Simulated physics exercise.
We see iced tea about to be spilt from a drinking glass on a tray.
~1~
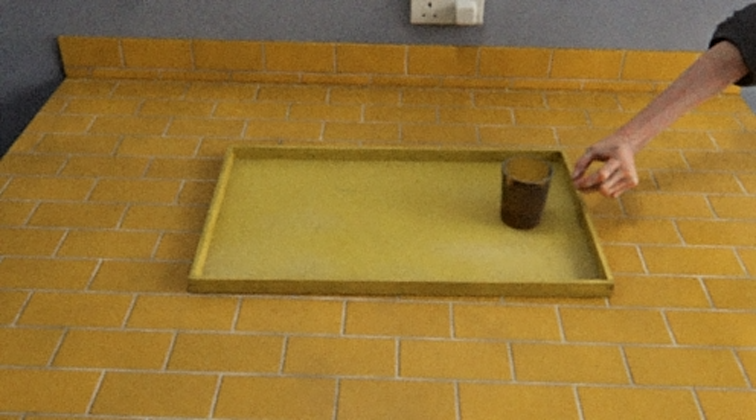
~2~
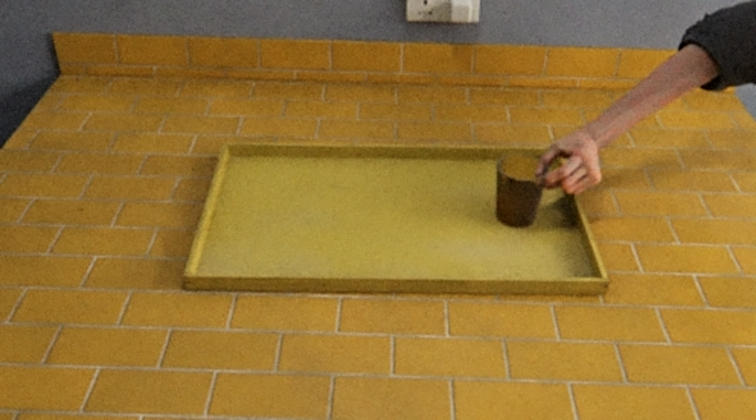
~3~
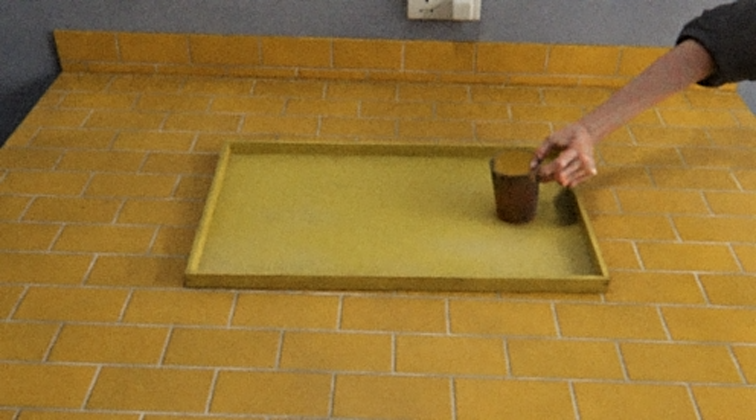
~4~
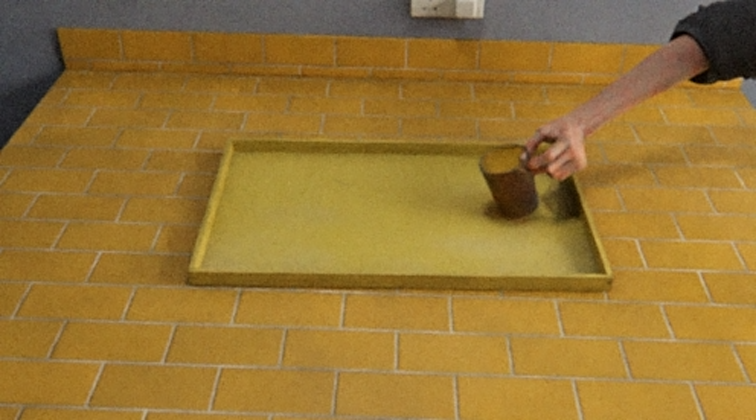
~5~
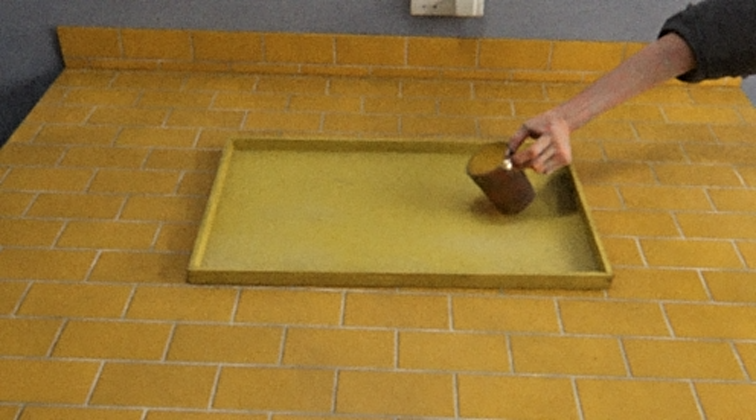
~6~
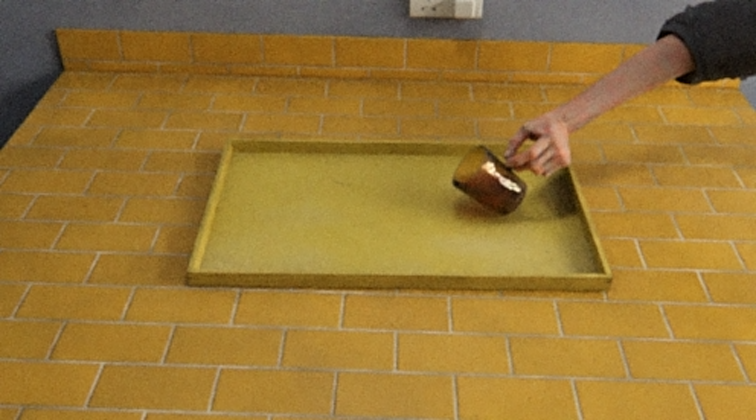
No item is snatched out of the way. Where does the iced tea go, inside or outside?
The spill is held by the rim.
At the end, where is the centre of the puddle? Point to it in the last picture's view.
About (300, 202).
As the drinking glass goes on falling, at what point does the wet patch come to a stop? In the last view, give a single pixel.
Spill tip approx. (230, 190).
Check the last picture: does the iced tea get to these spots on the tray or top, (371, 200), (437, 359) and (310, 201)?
Going in the order asked, the first spot is inside the spill, the second is outside the spill and the third is inside the spill.
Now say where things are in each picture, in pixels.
In the first picture, it stands upright; drinking glass (524, 192) about half full; tray (398, 277).
In the second picture, it is being nudged; drinking glass about half full, surface at (519, 192).
In the third picture, it is being nudged; drinking glass (516, 186) about half full.
In the fourth picture, it is being nudged; drinking glass (511, 181) tipped 20°; tray (398, 271).
In the fifth picture, it is being nudged; drinking glass (502, 179) tipped 35°.
In the sixth picture, it is falling; drinking glass (489, 181) tipped 50°.
Next, the drinking glass lies in the tray; the puddle covers about as much as a plate; the top is dry.
After that, the puddle covers about as much as a tray; the top is dry.
Finally, the puddle covers about as much as a tray; the top is dry.
